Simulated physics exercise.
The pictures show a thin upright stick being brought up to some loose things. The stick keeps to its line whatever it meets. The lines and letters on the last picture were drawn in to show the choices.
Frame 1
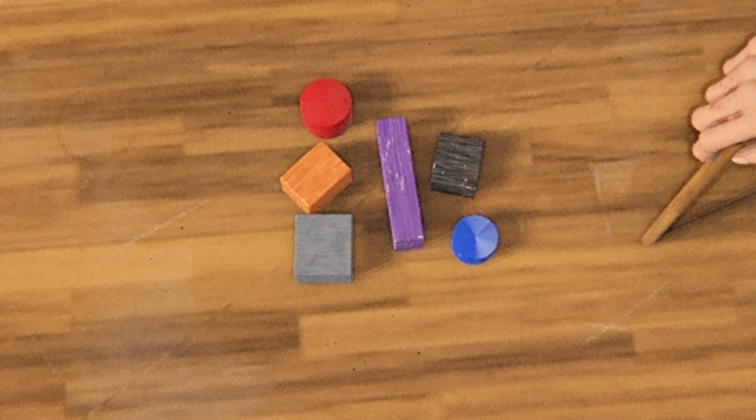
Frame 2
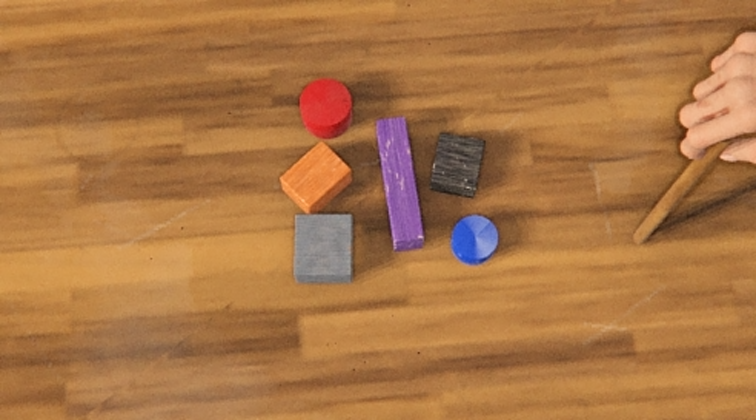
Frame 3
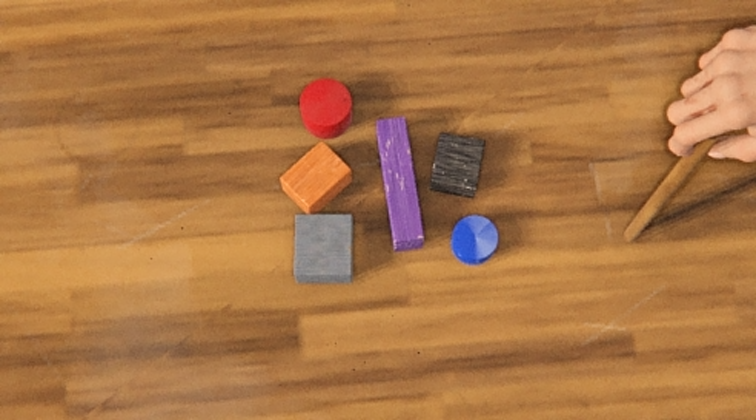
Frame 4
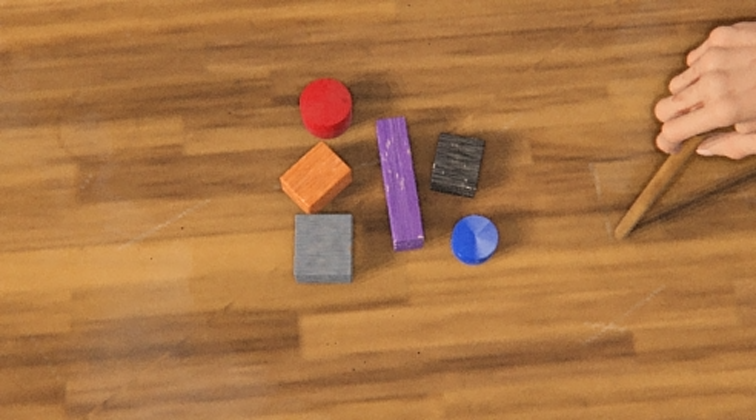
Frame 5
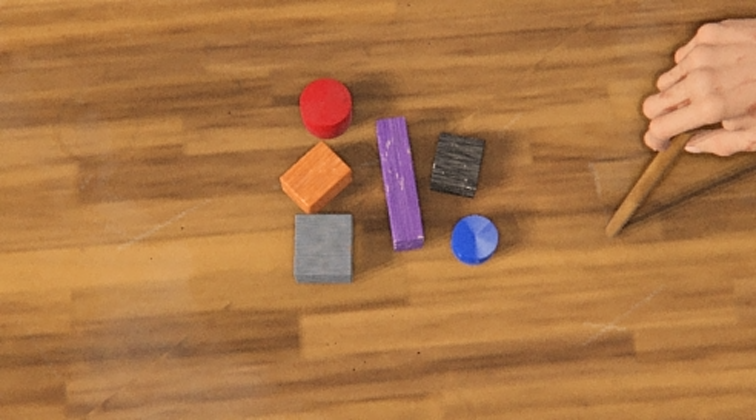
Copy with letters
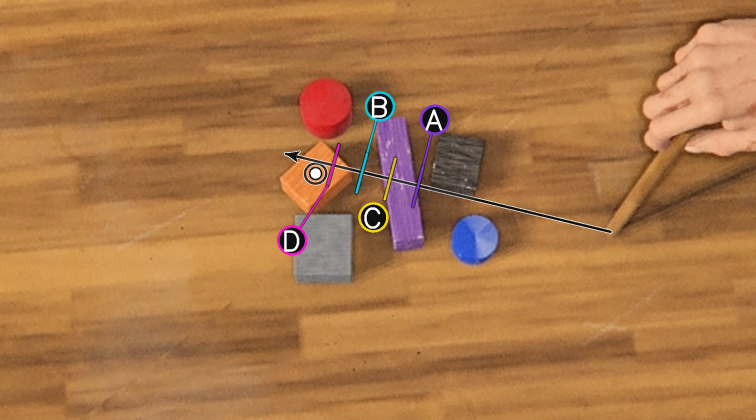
The footage shows a red tin, an orange block, a grey block, a purple bar, a black block and a blue tin on a wooden surface, while a hand at the right moves a thin stick slightly leftward.
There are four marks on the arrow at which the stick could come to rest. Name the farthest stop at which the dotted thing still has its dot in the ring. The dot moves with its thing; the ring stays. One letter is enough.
As far as tick C.
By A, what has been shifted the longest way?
The black block has gone farthest.
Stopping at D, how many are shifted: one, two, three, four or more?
It has moved three.
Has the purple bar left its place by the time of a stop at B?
By then, yes.
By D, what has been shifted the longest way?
It is the purple bar.
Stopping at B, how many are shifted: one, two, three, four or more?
In all, three.
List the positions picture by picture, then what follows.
In the first picture, blue tin (474, 241); red tin (326, 109); purple bar (400, 185).
In the second picture, purple bar (400, 185); orange block (316, 179).
In the third picture, grey block (324, 249); black block (457, 165).
In the fourth picture, blue tin (474, 241); red tin (326, 109).
In the fifth picture, purple bar (400, 185); orange block (316, 179); grey block (324, 249).
On the copy, A at (419, 186); B at (362, 172); C at (390, 179); D at (334, 165); the arrow from (611, 232) to (286, 153); the white dot at (315, 173).
On C. First, foot of the stick (531, 213).
Then, foot of the stick (450, 194); black block (445, 155).
Finally, foot of the stick (390, 179); purple bar (371, 182); black block (436, 149); the dot is still in its ring.
By contrast, A keeps the dot in but is short; B shifts the dotted thing to (298, 190); D shifts the dotted thing to (284, 202).
